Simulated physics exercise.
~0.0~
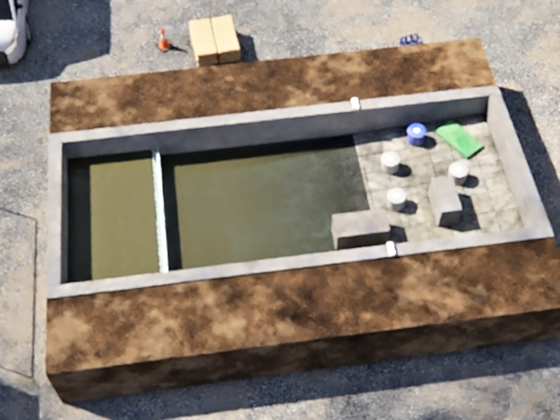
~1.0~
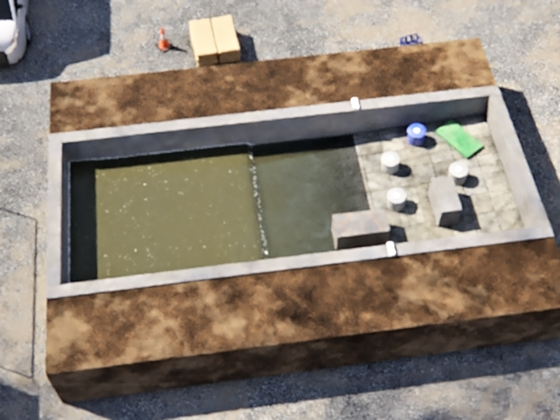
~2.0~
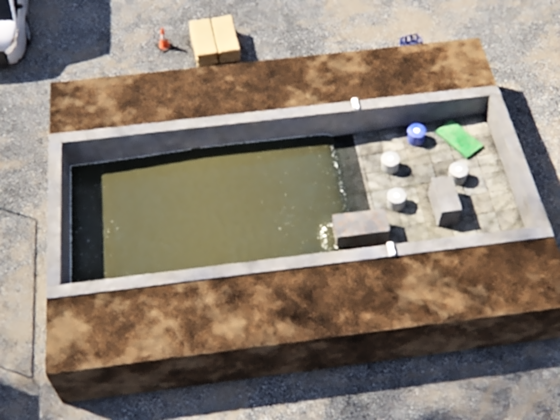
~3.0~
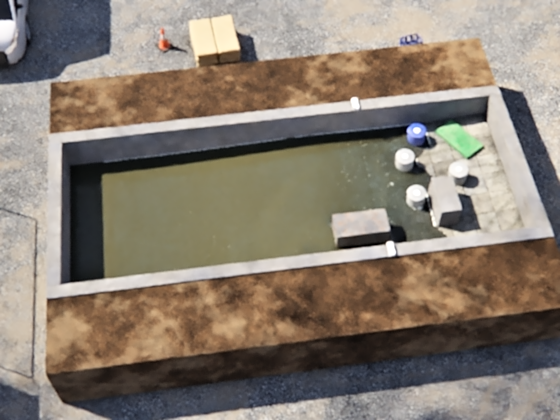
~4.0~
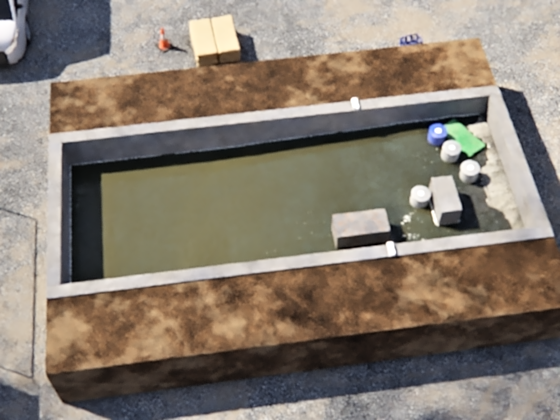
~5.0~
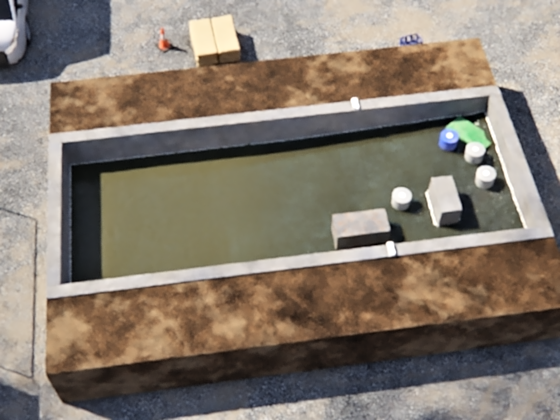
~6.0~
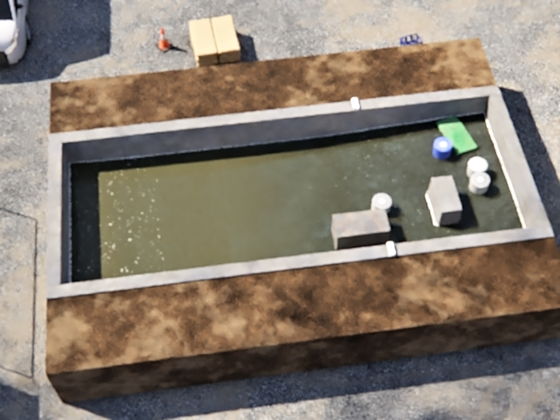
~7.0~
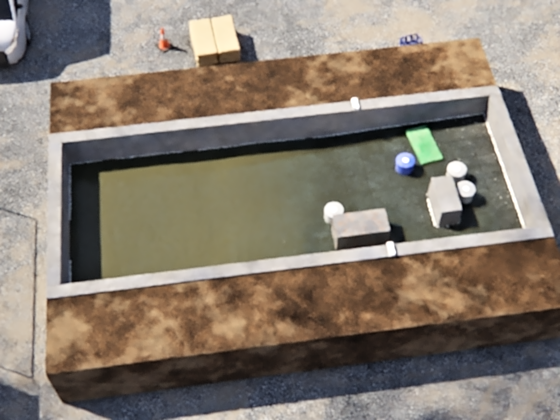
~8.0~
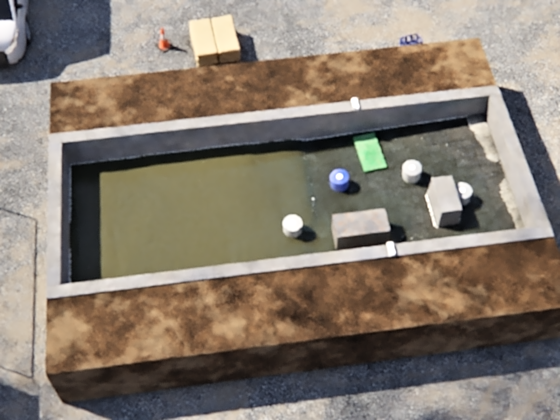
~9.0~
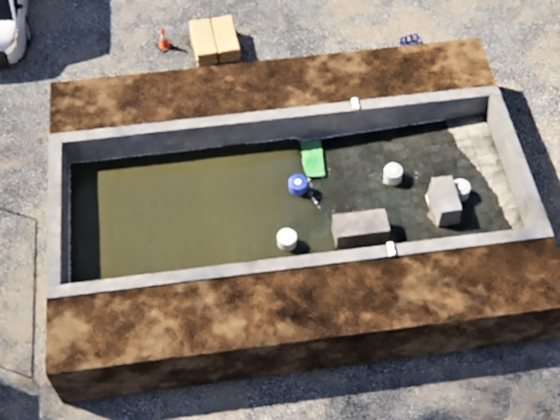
A long walled boat ramp held murky water behind a board at the left; once the board was gone, water surged right, nudging tubs and floats up the slope, then drew back, carrying the green float, blue tub and a white one left past the marks.
